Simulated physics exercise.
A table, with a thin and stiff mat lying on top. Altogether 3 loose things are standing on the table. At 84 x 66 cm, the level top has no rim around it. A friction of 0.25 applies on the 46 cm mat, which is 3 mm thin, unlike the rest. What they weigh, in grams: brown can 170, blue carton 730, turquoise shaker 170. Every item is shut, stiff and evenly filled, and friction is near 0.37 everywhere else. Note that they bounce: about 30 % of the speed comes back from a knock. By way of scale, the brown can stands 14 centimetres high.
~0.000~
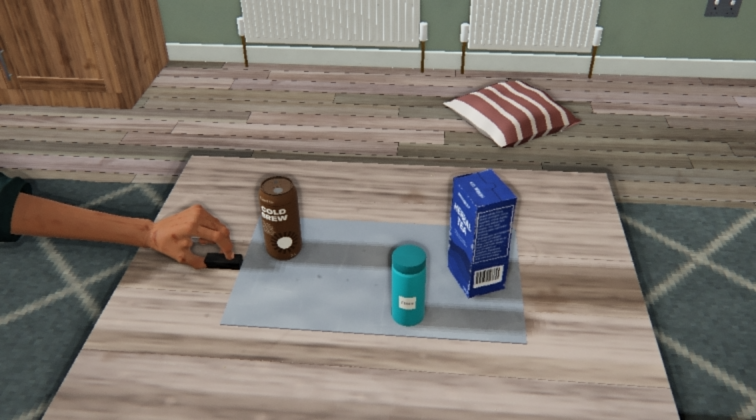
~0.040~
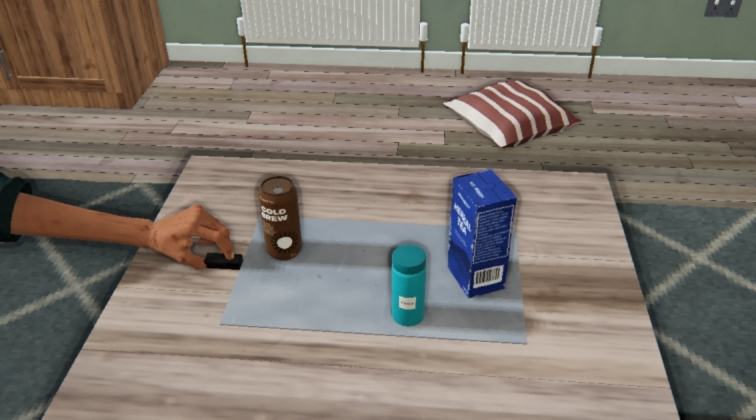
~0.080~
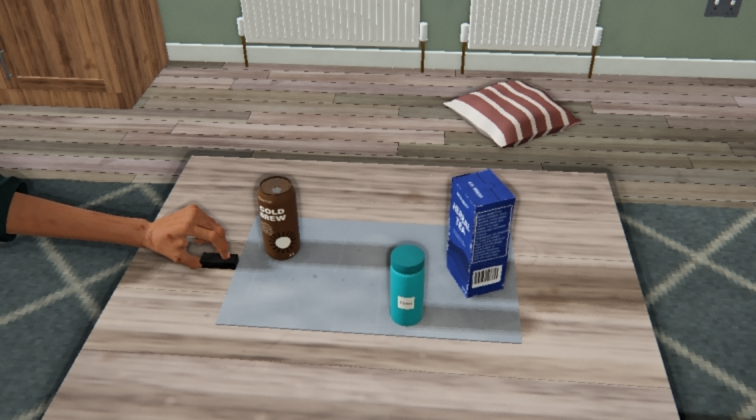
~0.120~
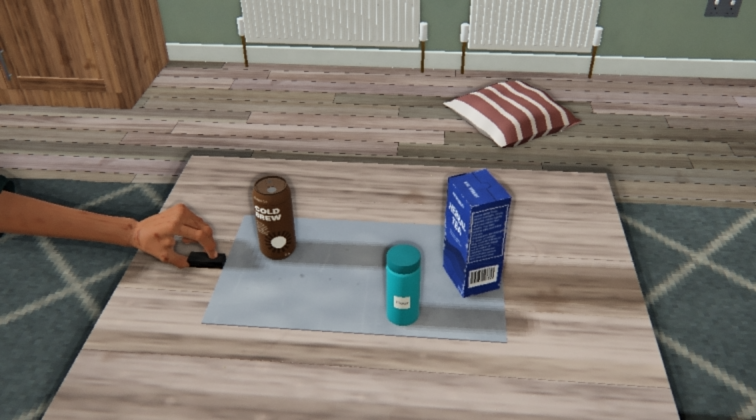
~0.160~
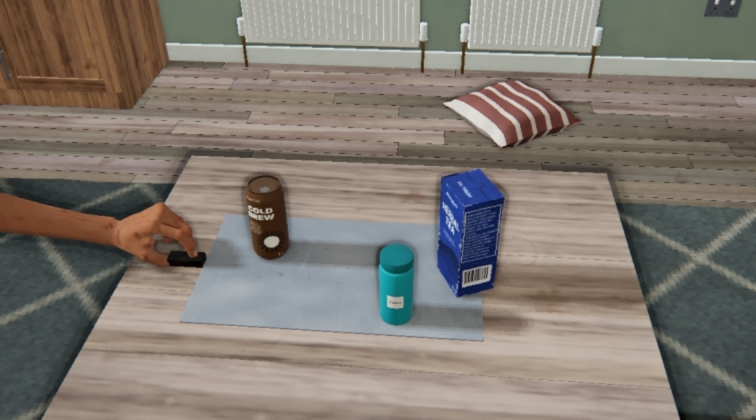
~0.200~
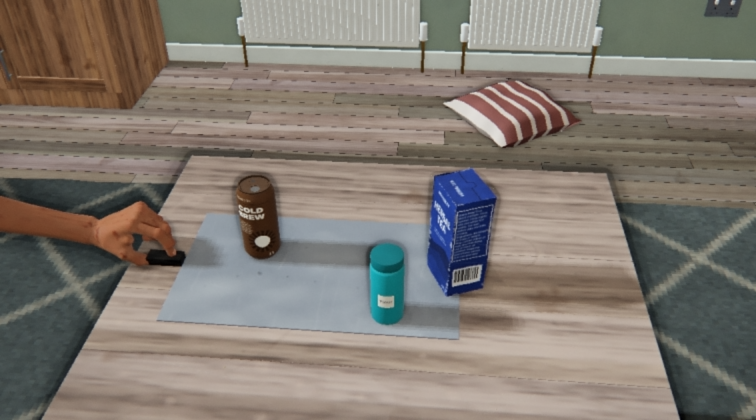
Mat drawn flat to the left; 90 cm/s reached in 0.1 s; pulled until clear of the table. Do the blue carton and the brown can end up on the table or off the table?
Outcome: Blue carton on the tabletop; brown can off the tabletop.
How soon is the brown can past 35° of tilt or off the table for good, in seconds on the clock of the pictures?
Near 0.5 s on the clock.
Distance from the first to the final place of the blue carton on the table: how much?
It ends about 9 centimetres from where it started.
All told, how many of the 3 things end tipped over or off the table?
Total: 2.
After 0.40 s, 28 cm of pull; brown can moved 17 cm near (179, 214); blue carton 6° off upright near (417, 234); turquoise shaker moved 16 cm.
After 0.70 s, 55 cm of pull; brown can now off the table; blue carton 5° off upright near (425, 231); turquoise shaker moved 43 cm.
After 1.00 s, 81 cm of pull; turquoise shaker now off the table; blue carton moved 9 cm near (423, 233).
In the end (1.7 s), off the table, brown can and turquoise shaker; not toppled but over 6 cm from the start, blue carton. At the end, from the last picture's camera, blue carton near (421, 234).
